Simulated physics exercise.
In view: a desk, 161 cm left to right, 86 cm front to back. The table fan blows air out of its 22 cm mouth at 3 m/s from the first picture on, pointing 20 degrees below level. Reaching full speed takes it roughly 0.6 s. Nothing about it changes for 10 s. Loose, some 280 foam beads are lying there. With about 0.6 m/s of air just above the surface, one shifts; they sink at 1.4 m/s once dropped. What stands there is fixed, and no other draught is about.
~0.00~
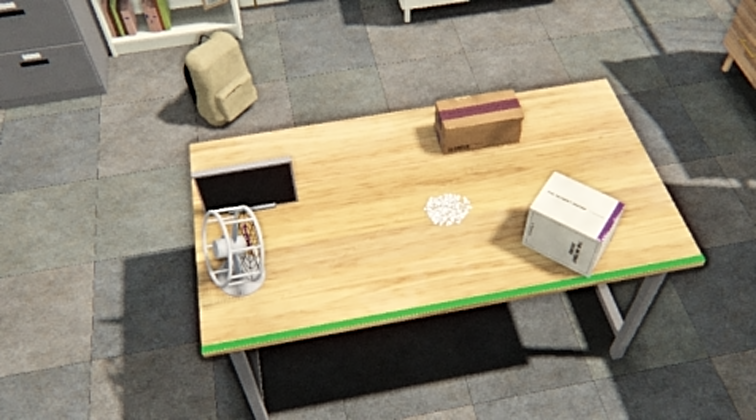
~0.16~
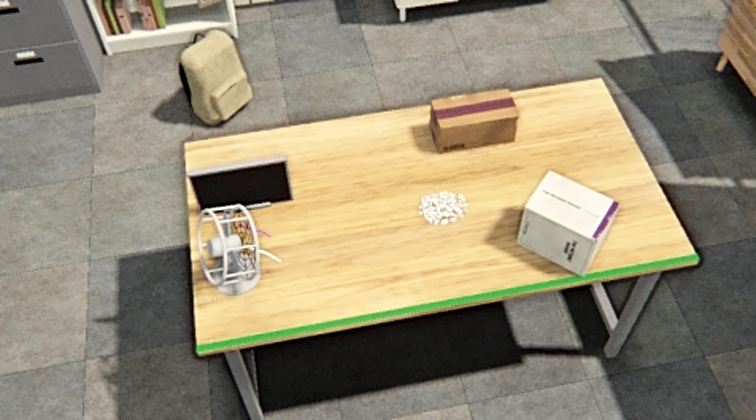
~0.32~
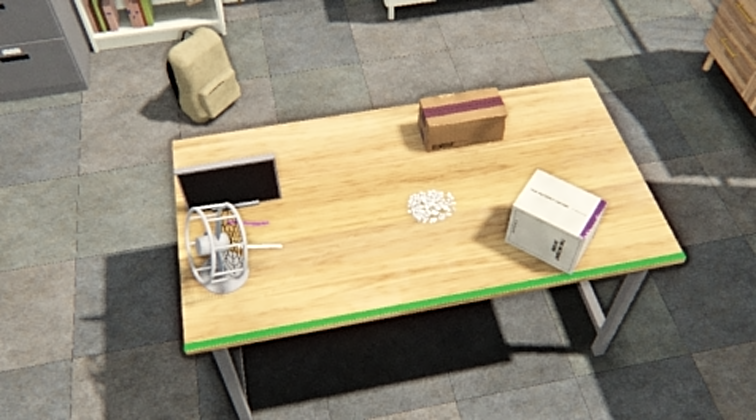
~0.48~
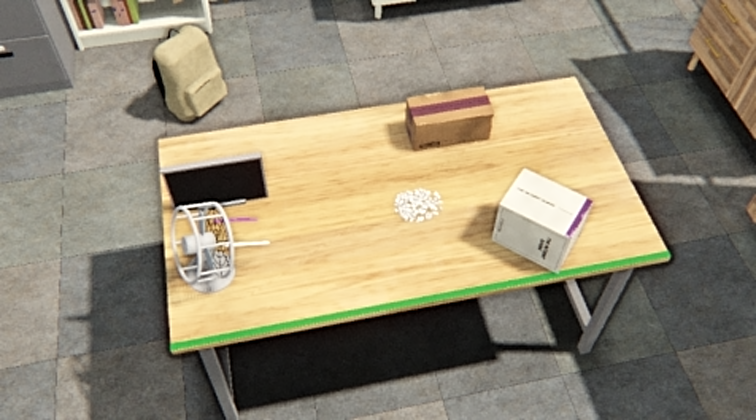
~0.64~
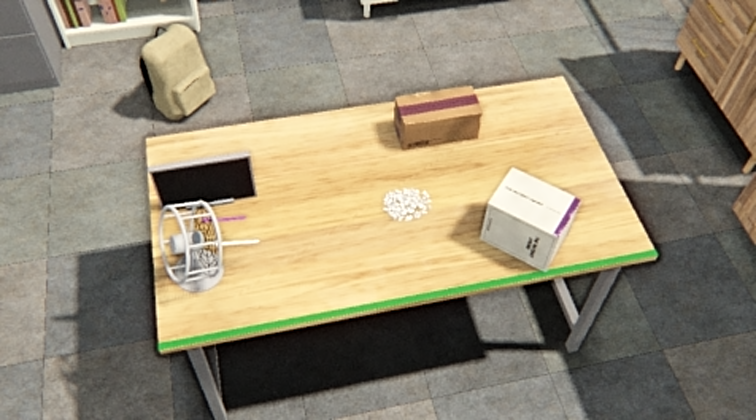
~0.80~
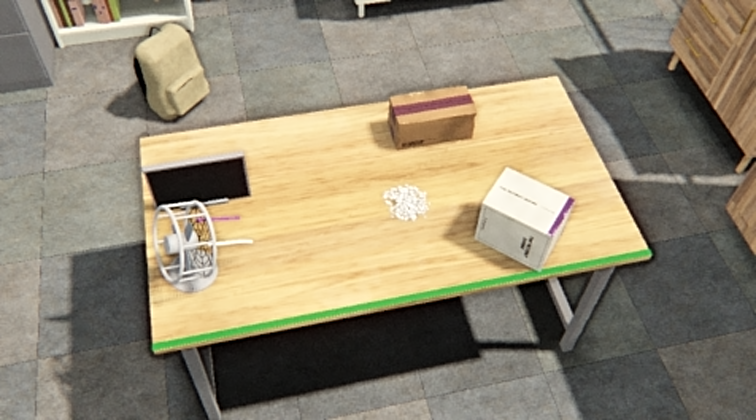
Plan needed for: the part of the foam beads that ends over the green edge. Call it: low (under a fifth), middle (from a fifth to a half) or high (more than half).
Low.
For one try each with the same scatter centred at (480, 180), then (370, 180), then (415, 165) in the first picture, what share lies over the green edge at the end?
In turn: 0 per cent, 0 per cent, 0 per cent.
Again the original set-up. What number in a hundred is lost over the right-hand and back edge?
I'd say near 90 percent right-hand and close to 0 percent back.
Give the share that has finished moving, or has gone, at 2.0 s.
90 per cent.
After 2.0 s the count stands so, 0 % are over the green edge; the middle of those still in play is near (605, 205).
After 3.2 s the count stands so, 0 % are over the green edge.
After 5.5 s the count stands so, 0 % are over the green edge.
After 10.0 s, at the end, 0 % are over the green edge.
